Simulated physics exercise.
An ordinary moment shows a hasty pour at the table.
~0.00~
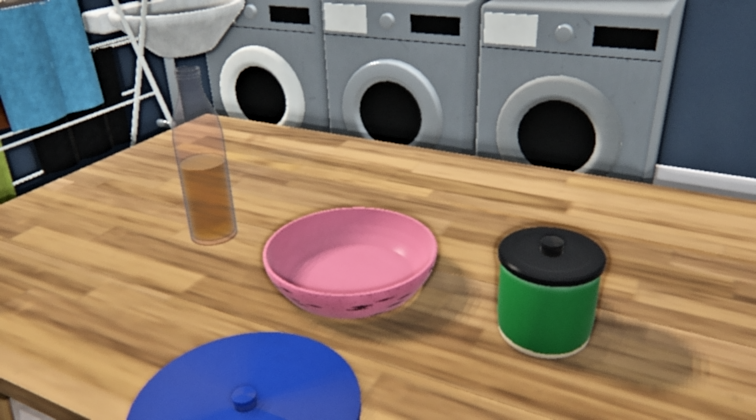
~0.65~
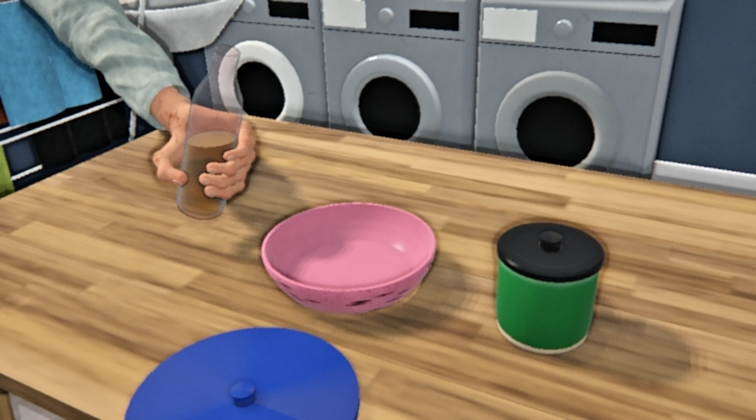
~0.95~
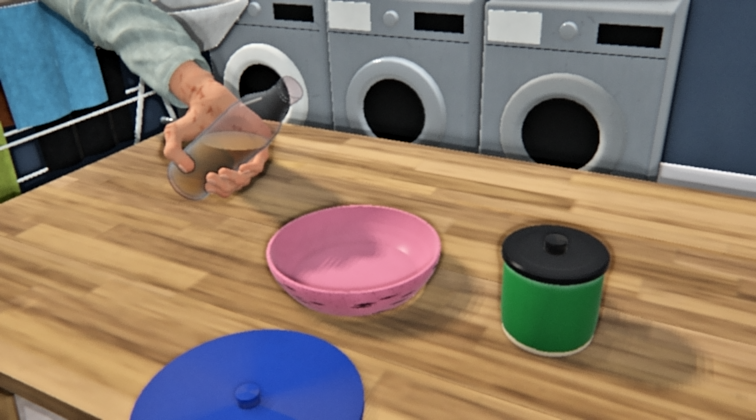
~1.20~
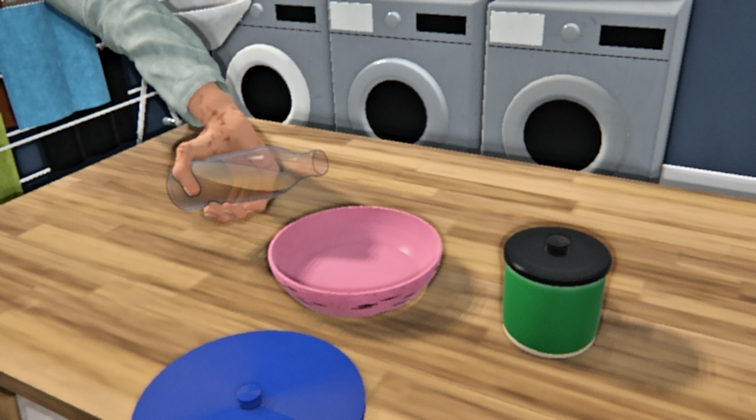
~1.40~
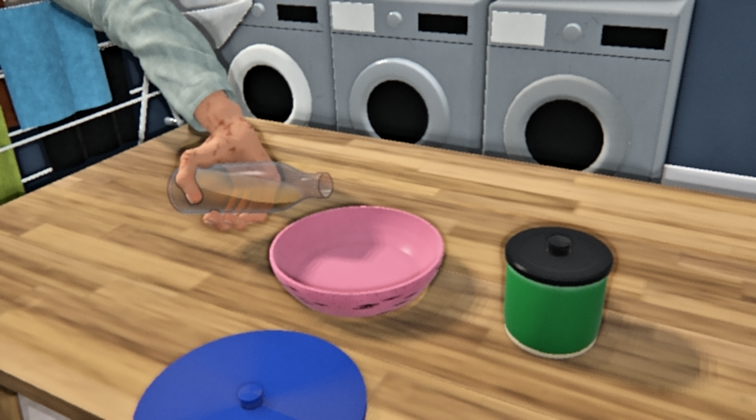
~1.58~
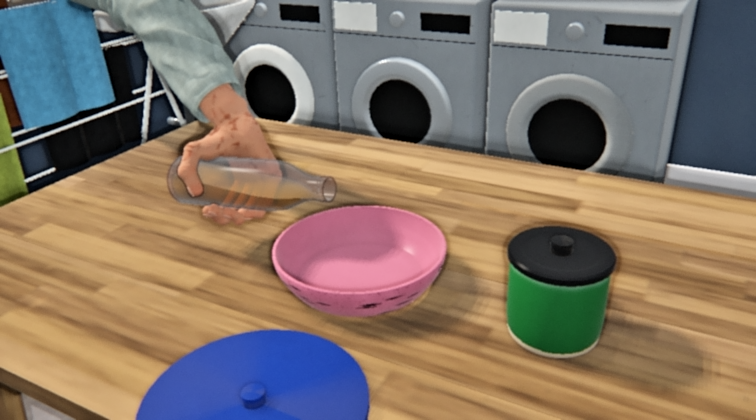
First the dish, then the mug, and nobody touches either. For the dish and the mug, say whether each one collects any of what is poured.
One by one: The dish is going to gather it, the mug is going to let it slide off the outside.
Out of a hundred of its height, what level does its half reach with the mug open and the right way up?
30 %.
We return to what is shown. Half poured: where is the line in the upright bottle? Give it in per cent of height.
Some 25 per cent, I reckon.
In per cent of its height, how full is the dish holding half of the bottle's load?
Roughly 20 per cent of its height.
By 2.3 s, the apple juice goes into the dish.
By 3.2 s, it hits the lid of the mug and runs off.
By 4.6 s, the dish has its share inside; the mug is empty, in a puddle.
